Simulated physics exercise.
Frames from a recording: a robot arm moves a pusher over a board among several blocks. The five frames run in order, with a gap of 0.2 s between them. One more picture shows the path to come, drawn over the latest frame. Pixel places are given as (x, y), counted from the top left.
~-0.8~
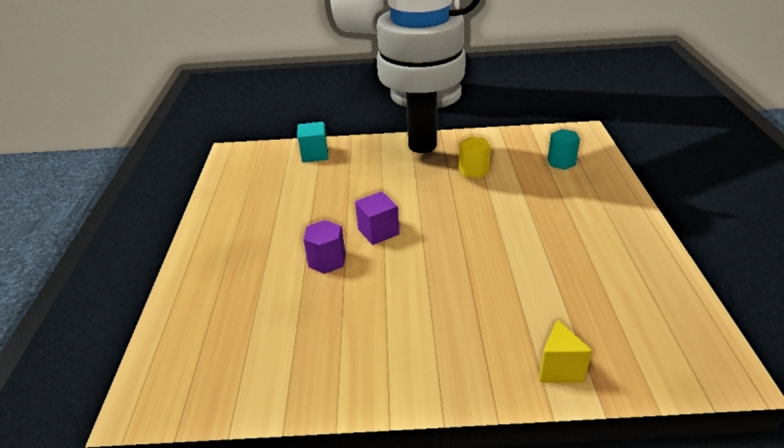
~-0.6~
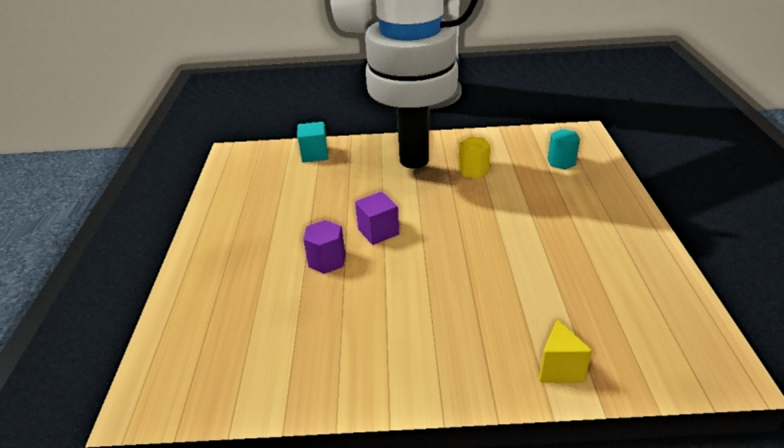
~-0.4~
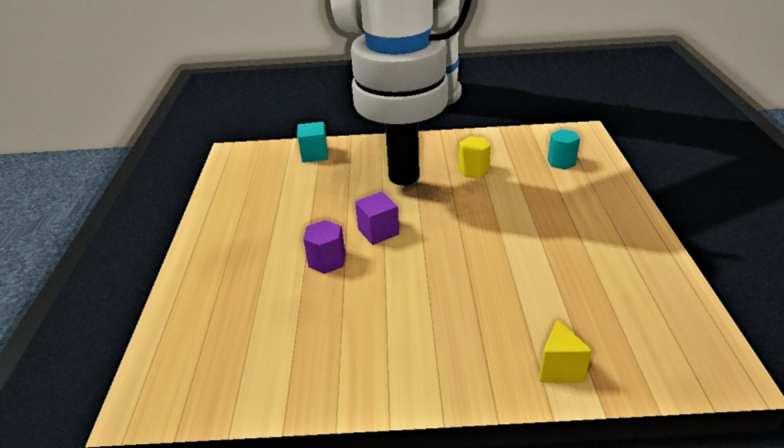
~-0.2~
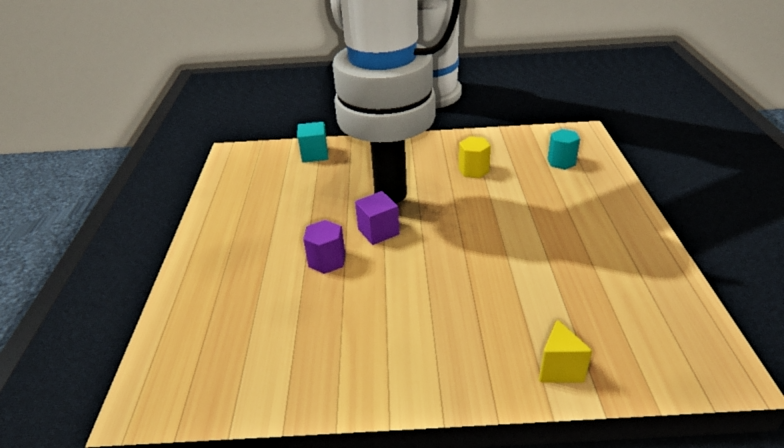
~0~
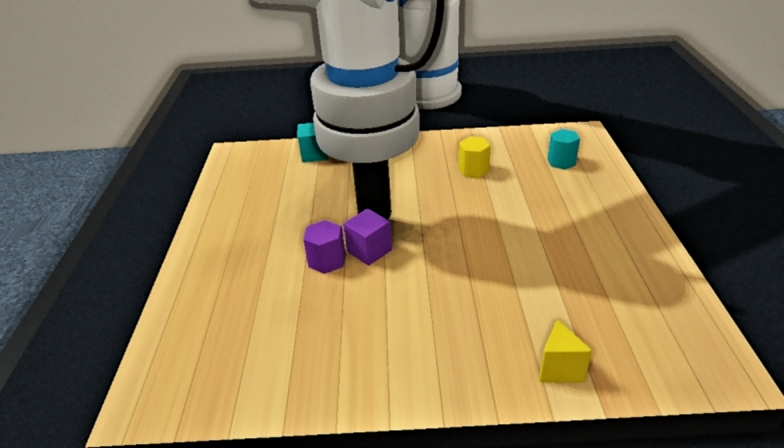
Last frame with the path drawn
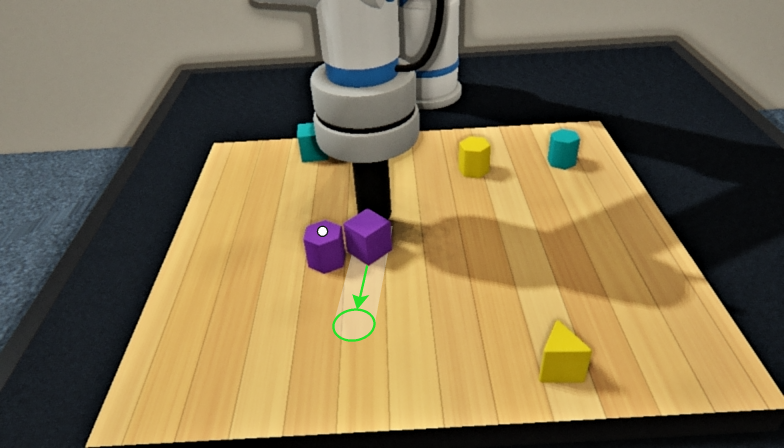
The footage shows a robot arm moving its black pusher toward the viewer and slightly left across a wooden board of colored blocks, then nudging the purple square block a short way closer to the purple six-sided block.
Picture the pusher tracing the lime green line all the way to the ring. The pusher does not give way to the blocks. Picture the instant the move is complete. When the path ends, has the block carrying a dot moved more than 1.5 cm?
No, it doesn't check out.
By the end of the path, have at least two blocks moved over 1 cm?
No, it doesn't check out.
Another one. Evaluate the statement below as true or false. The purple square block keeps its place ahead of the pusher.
The statement is correct.
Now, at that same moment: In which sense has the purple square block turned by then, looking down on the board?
It rotates counterclockwise.
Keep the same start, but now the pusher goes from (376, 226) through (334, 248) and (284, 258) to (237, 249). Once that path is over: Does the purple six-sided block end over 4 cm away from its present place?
Final answer: Yes.
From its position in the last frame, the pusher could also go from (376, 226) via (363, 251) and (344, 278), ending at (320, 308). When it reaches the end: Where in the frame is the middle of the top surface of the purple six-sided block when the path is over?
I'd expect the centre of its top face to be at (303, 242).
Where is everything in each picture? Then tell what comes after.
In the first frame, pusher tip (423, 147); block tops, purple six-sided block (323, 231); purple square block (376, 203).
In the second frame, pusher (414, 162); blocks unchanged.
In the third frame, pusher (404, 178); blocks unchanged.
In the fourth frame, pusher (391, 196); blocks unchanged.
In the fifth frame, pusher (375, 216); purple six-sided block (323, 231); purple square block (367, 222).
Path on the board, in a line from (376, 226) to (354, 325); the dot is on the purple six-sided block.
What follows on the original path. One third of the way, pusher (369, 244); purple square block (363, 251), turned 20° anticlockwise.
Two thirds of the way, pusher (361, 277); purple square block (362, 284), turned 50° anticlockwise.
At the end, pusher (353, 314); purple six-sided block in place; purple square block (363, 324), turned 75° anticlockwise.
